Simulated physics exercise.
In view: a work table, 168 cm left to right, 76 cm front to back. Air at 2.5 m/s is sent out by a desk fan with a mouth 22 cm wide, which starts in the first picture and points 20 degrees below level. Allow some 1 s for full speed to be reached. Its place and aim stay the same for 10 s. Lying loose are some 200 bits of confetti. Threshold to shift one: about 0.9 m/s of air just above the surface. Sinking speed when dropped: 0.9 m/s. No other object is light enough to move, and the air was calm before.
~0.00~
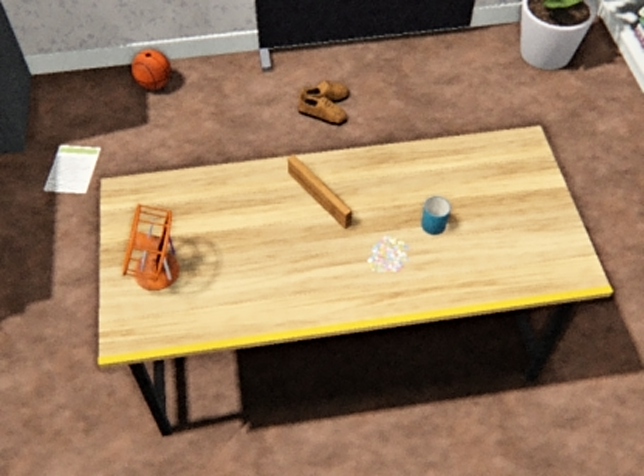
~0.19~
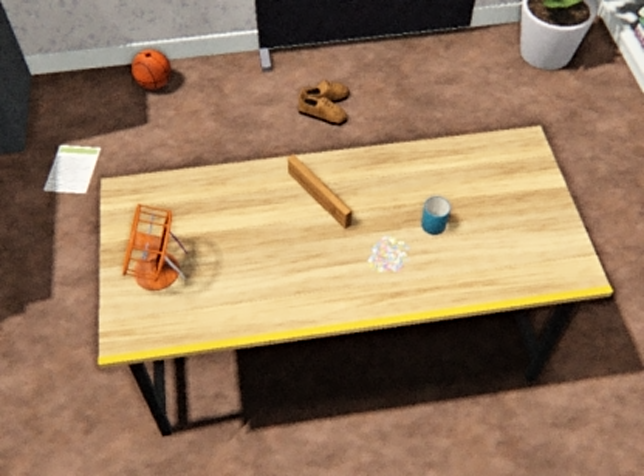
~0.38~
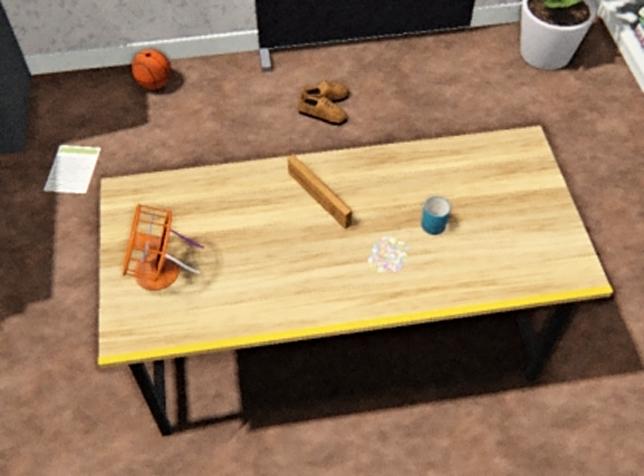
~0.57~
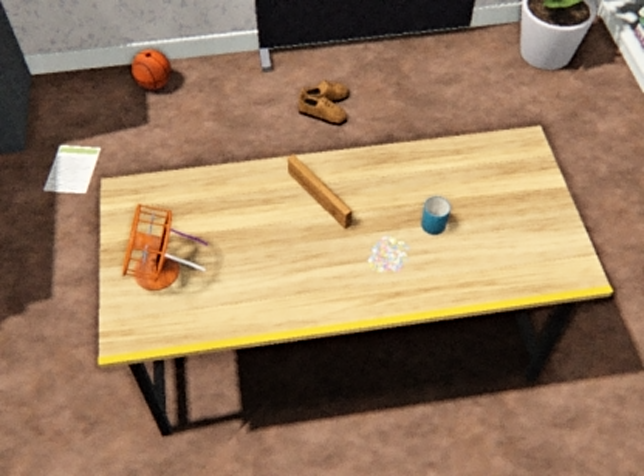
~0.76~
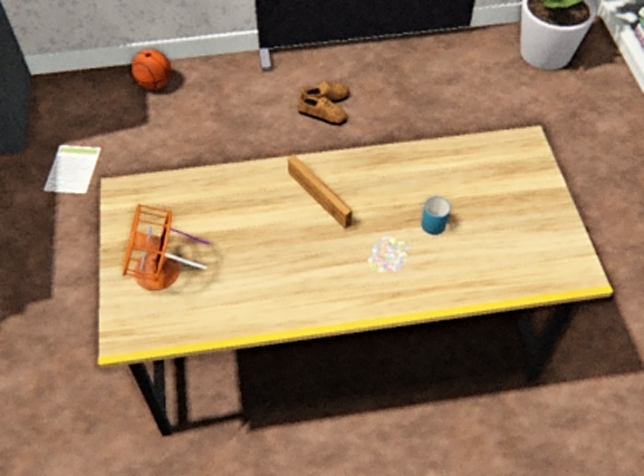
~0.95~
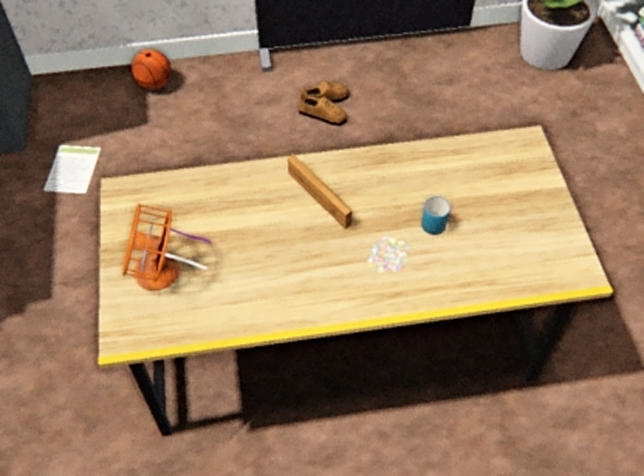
A pale wooden work table with a yellow front edge stands on a mottled brown floor, seen from above by a still camera. An orange desk fan sits at its left, a brown board and a small patch of pale confetti lie near the middle, and a blue mug stands right, with brown shoes and an orange ball behind. Thin strips at the fan swing out rightward and waver slightly, while everything else stays still.
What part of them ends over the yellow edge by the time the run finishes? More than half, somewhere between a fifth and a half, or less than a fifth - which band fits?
I'd bet the portion over that edge ends up short of one fifth.
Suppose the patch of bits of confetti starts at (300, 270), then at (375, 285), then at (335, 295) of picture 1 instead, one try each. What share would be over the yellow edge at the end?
Taking the three spots in order, you'd get around 50 percent, 80 percent and 100 percent.
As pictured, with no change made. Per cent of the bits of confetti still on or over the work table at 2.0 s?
I'd put it near 40 per cent.
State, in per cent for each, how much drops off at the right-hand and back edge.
80 % right-hand and 0 % back.
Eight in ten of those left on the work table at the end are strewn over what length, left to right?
Looks like some 50 cm to me.
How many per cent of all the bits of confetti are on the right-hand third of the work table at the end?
About 20 percent.
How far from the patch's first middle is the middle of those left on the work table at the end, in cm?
I'd say around 50 cm.
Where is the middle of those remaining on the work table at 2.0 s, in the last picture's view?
(517, 212), roughly.
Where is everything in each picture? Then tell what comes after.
In the first picture, the middle of the bits of confetti is near (390, 256), none has stirred yet and the mouth of the desk fan is at (147, 243).
In the second picture, the middle of the bits of confetti is near (390, 256), none has stirred yet and the yellow edge is centred on (363, 327).
In the third picture, the middle of the bits of confetti is near (390, 256), none has stirred yet, the top of a mug is at (437, 206) and the top of a board is at (319, 183).
In the fourth picture, the middle of the bits of confetti is near (390, 256) and none has stirred yet.
In the fifth picture, the middle of the bits of confetti is near (390, 256) and none has stirred yet.
In the sixth picture, the middle of the bits of confetti is near (390, 256) and none has stirred yet.
After 2.0 s the count stands so, 0 % are over the yellow edge; the middle of those still in play is near (517, 212).
After 3.2 s the count stands so, 0 % are over the yellow edge; the middle of those still in play is near (524, 209).
After 5.5 s the count stands so, 0 % are over the yellow edge; the middle of those still in play is near (527, 210).
After 10.0 s, at the end, 0 % are over the yellow edge; the middle of those still in play is near (472, 157).
